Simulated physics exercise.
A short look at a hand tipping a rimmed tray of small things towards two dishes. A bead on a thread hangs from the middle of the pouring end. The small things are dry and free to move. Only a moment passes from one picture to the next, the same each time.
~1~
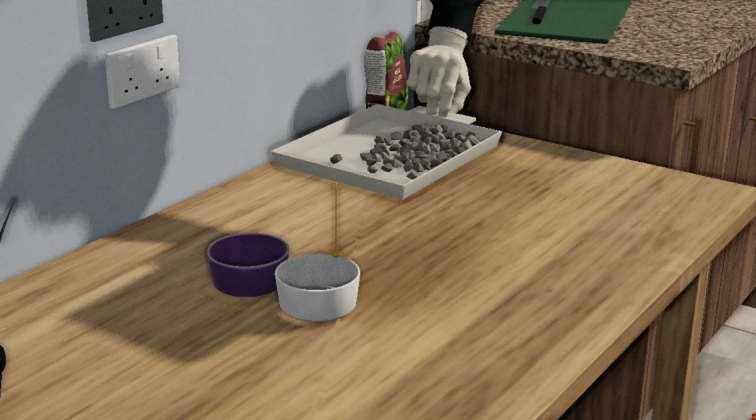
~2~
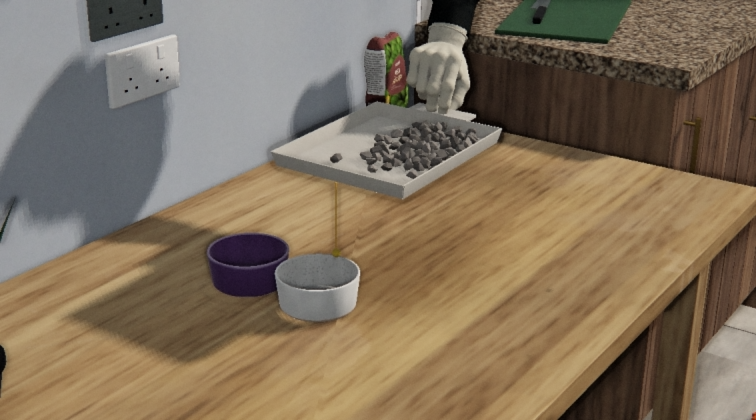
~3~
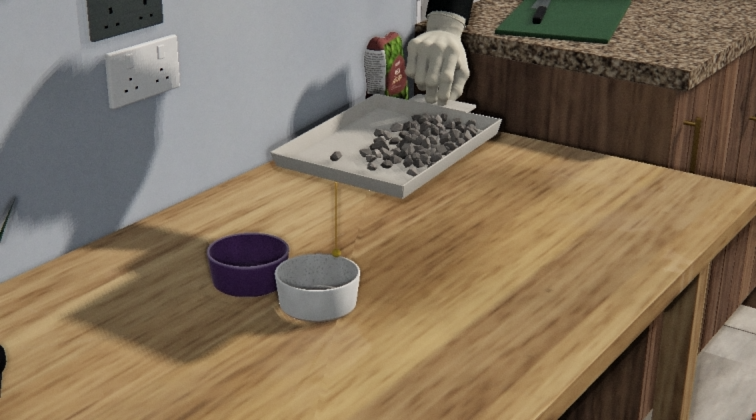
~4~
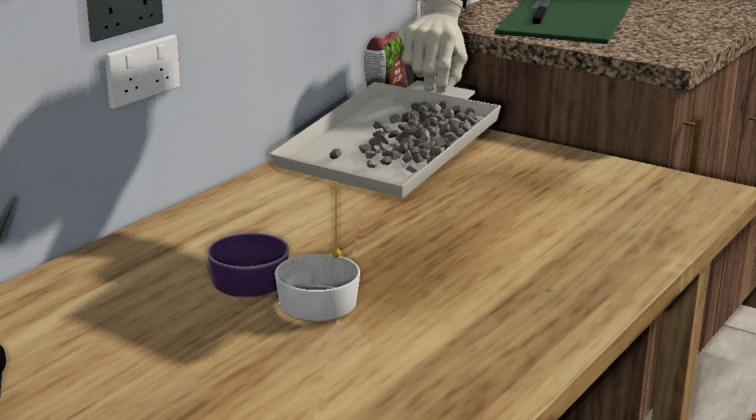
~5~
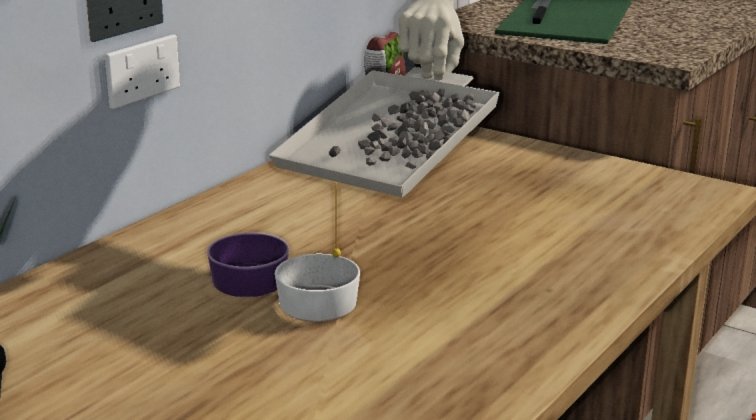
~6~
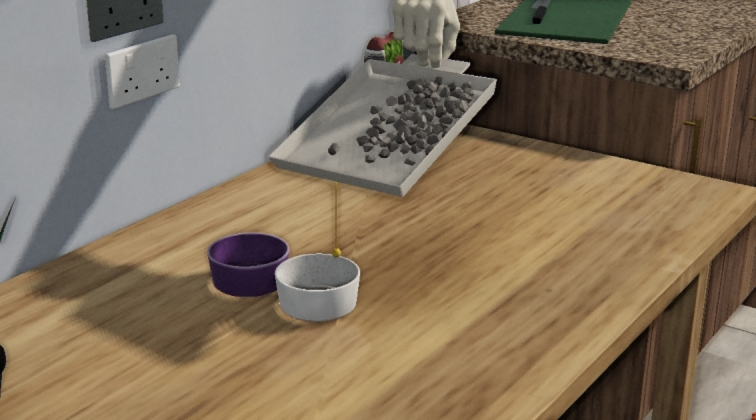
On a wooden kitchen counter, a gloved hand gradually raising the far end of a pale tray of gravel near two small dishes.
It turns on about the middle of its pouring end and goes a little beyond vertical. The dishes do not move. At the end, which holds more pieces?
It favours the right-hand dish.
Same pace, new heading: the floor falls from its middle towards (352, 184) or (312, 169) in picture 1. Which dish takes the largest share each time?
The first try: The dish on the right. The second: The dish on the left.
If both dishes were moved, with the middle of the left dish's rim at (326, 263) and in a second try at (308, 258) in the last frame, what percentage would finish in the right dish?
Roughly 0 per cent, and 10 per cent.
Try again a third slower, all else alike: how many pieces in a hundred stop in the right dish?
Close to 50 per cent.
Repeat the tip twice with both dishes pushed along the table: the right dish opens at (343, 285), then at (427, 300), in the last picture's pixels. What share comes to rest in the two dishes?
First some 80, then 20 per cent.
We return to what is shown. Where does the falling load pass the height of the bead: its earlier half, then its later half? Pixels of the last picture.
The first part at (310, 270); the rest at (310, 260).
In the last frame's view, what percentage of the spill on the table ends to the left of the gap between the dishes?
Some 50 per cent.
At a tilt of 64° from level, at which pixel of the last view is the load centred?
Around (338, 171).
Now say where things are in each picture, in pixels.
The first picture shows corners of the pouring end at (276, 151) and (403, 184), level; middle of the load at (421, 149), bits of gravel; left dish at (222, 277); right dish at (292, 301); bead on its thread at (336, 253).
The second picture shows corners of the pouring end at (276, 151) and (403, 183), level; middle of the load at (421, 147).
The third picture shows corners of the pouring end at (276, 152) and (402, 183), tipped barely, level across its low end; middle of the load at (421, 142).
The fourth picture shows corners of the pouring end at (275, 153) and (401, 183), tipped a little, level across its low end; middle of the load at (420, 134).
The fifth picture shows corners of the pouring end at (274, 154) and (400, 183), tipped a little, level across its low end; middle of the load at (419, 125).
The sixth picture shows corners of the pouring end at (273, 155) and (399, 183), tipped clearly, level across its low end; middle of the load at (417, 118); left dish at (222, 277); right dish at (292, 301).
Soon after the last picture, tray tipped steeply; most on the tray; a stray few outside both; about a quarter in the air.
A little later, tray tipped past a quarter turn; about a third on the tray; about a quarter in the right dish; a small part in the left dish; about a quarter outside both; a small part in the air.
Later still, tray tipped past a quarter turn; about half in the right dish; a small part in the left dish; about half outside both.
At rest, tray tipped past a quarter turn; about half in the right dish; a small part in the left dish; about half outside both.
